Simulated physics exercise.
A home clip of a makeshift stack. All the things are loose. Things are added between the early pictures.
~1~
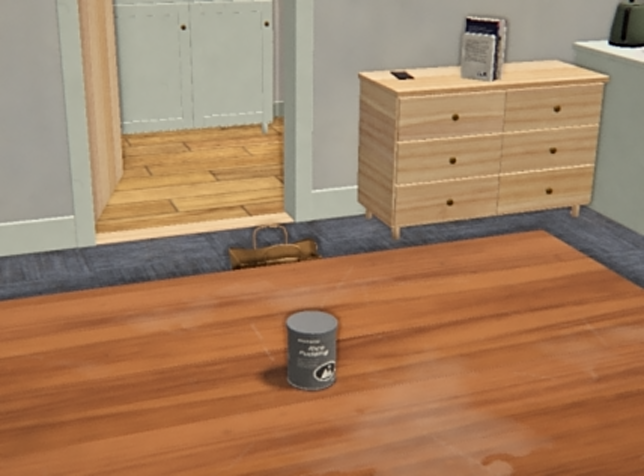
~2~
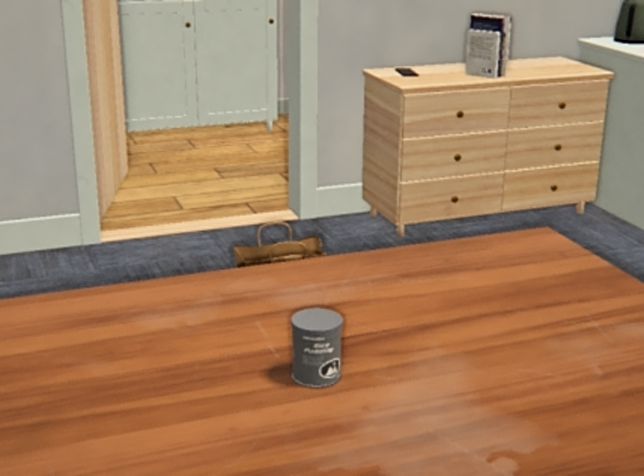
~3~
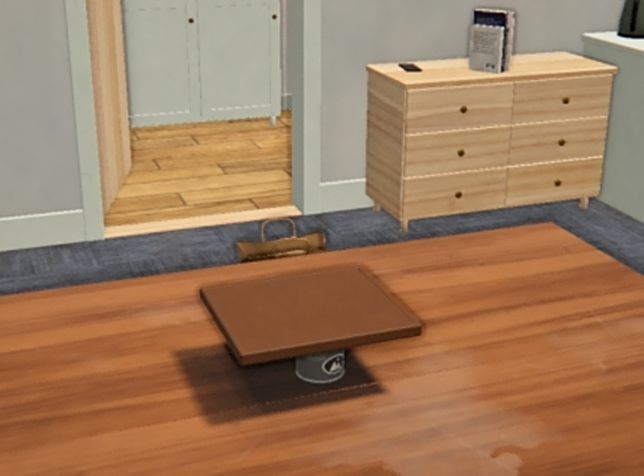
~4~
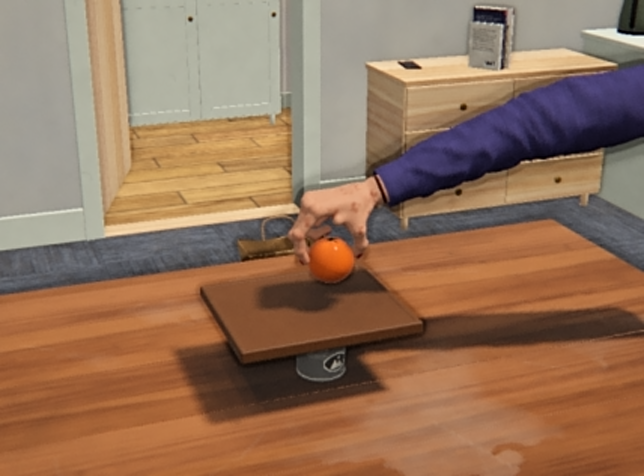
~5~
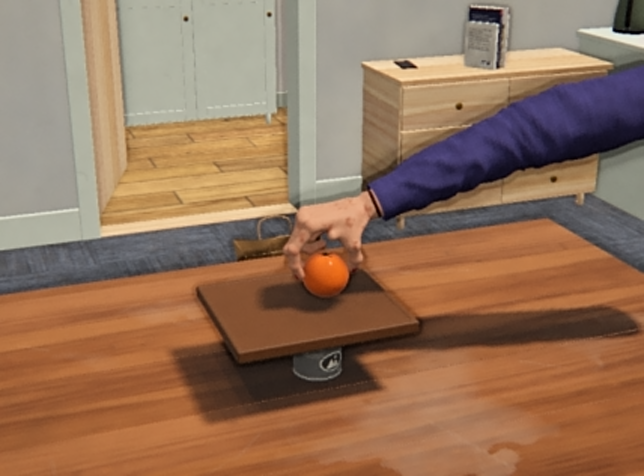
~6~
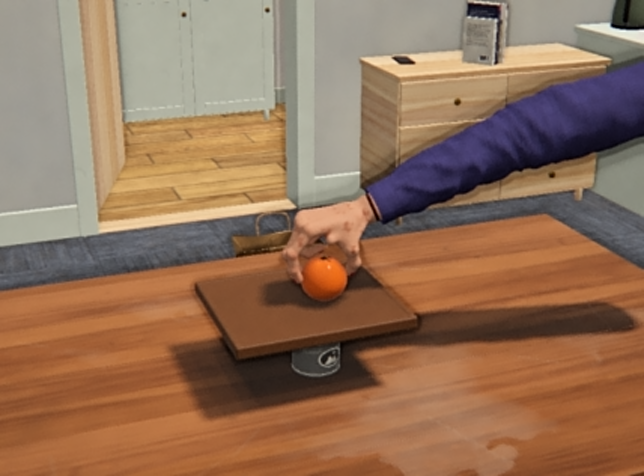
A hand in a purple sleeve reached in from the right and lowered an orange tomato onto a brown lid, which had appeared on top of a gray can on the wooden table, and kept holding it.
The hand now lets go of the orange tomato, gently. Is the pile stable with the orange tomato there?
In the end the stack stays up.
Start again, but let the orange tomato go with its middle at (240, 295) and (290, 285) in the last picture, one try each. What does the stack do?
First, it loses its balance; second, it stays up.
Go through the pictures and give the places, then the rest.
In the first frame, the last thing is not in view yet.
In the second frame, the last thing is not in view yet.
In the third frame, the last thing is not in view yet; brown lid (306, 311).
The fourth frame shows on its way; orange tomato (330, 260); brown lid (307, 309).
The fifth frame shows on its way; orange tomato (325, 274); brown lid (303, 308).
The sixth frame shows set down, still held; orange tomato (324, 278); brown lid (302, 304).
Then, 0.40 s after the last picture, nothing has stirred.
Then, 1.10 s after the last picture, orange tomato resting near (324, 279).
Then, 2.30 s after the last picture, things are still on the move.
At rest, all 3 in place. Seen from the same camera at the end, orange tomato near (323, 279). The stack keeps its balance.
